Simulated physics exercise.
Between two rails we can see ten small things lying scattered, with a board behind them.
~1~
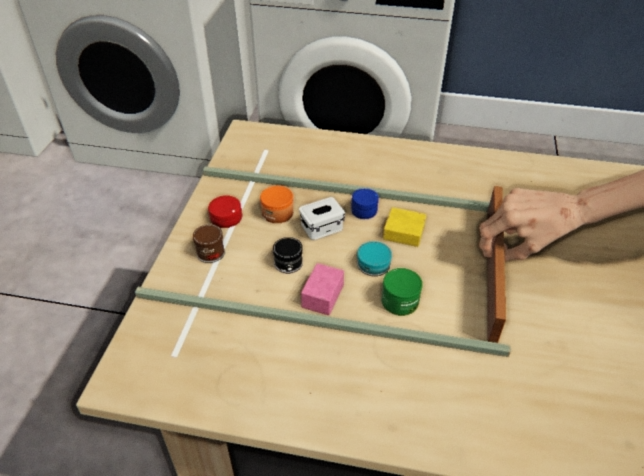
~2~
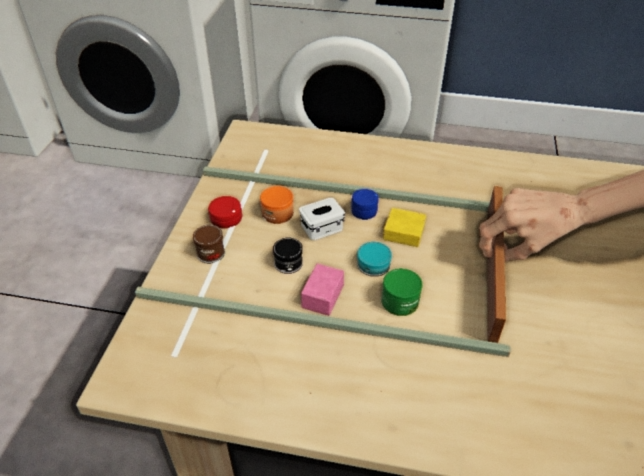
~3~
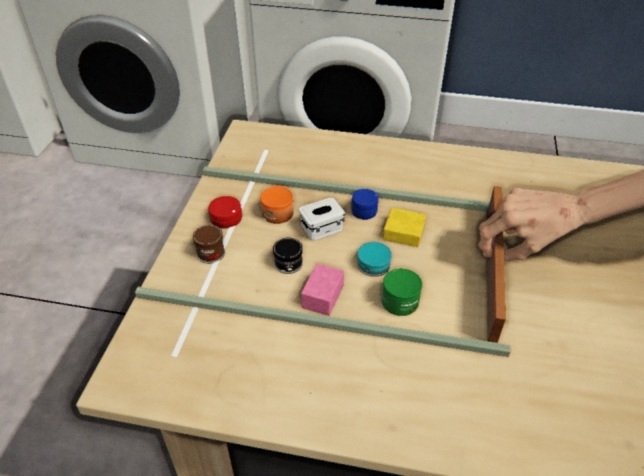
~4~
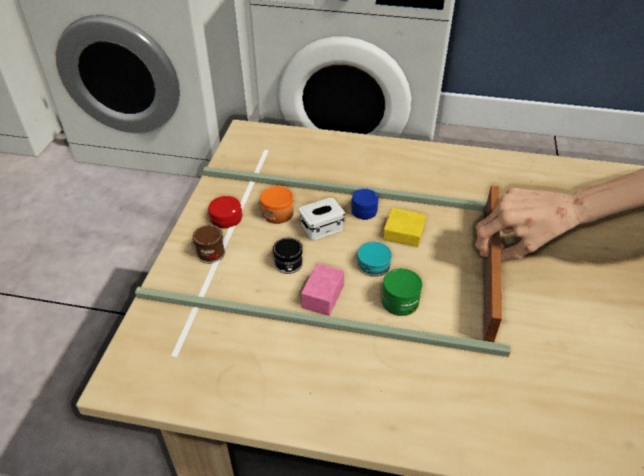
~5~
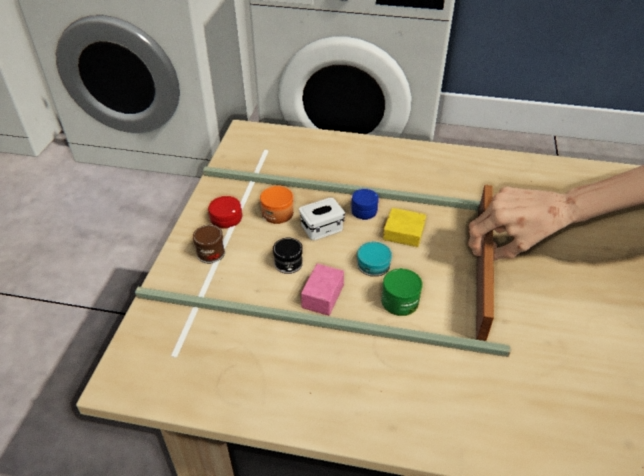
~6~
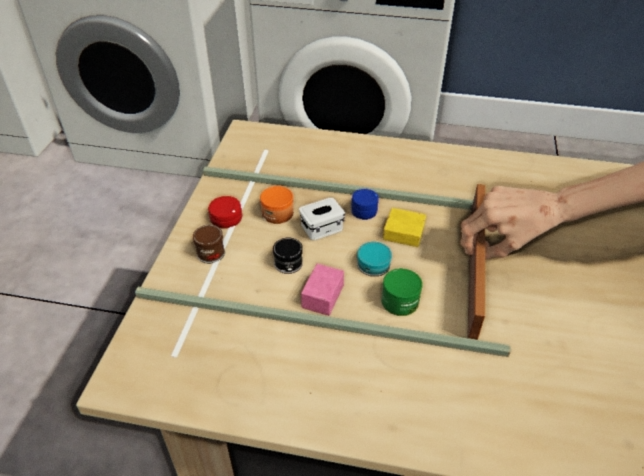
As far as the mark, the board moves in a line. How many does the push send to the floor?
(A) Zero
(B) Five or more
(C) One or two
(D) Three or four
Answer: C.
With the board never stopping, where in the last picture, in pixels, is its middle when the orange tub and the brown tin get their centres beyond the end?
First one: Around (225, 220). Other one: Around (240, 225).
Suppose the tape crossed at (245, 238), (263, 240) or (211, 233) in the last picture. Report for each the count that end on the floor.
The three tries give 1, 0 and 4.
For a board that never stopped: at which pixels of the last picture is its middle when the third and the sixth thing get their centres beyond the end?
For the first, roughly (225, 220); for the next, roughly (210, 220).
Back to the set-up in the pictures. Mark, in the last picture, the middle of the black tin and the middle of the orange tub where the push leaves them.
Near (180, 240) and (197, 186).
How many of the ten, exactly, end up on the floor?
A count of exactly 2.
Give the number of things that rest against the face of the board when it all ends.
That makes 4.
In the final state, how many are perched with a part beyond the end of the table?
Things overhanging at the end: 3.
Early on, none off yet; red lid at rest near (225, 212); brown tin at rest near (209, 244); orange tub at rest near (277, 205).
Finally, the number that fall off is one or two; lost, brown tin and red lid.
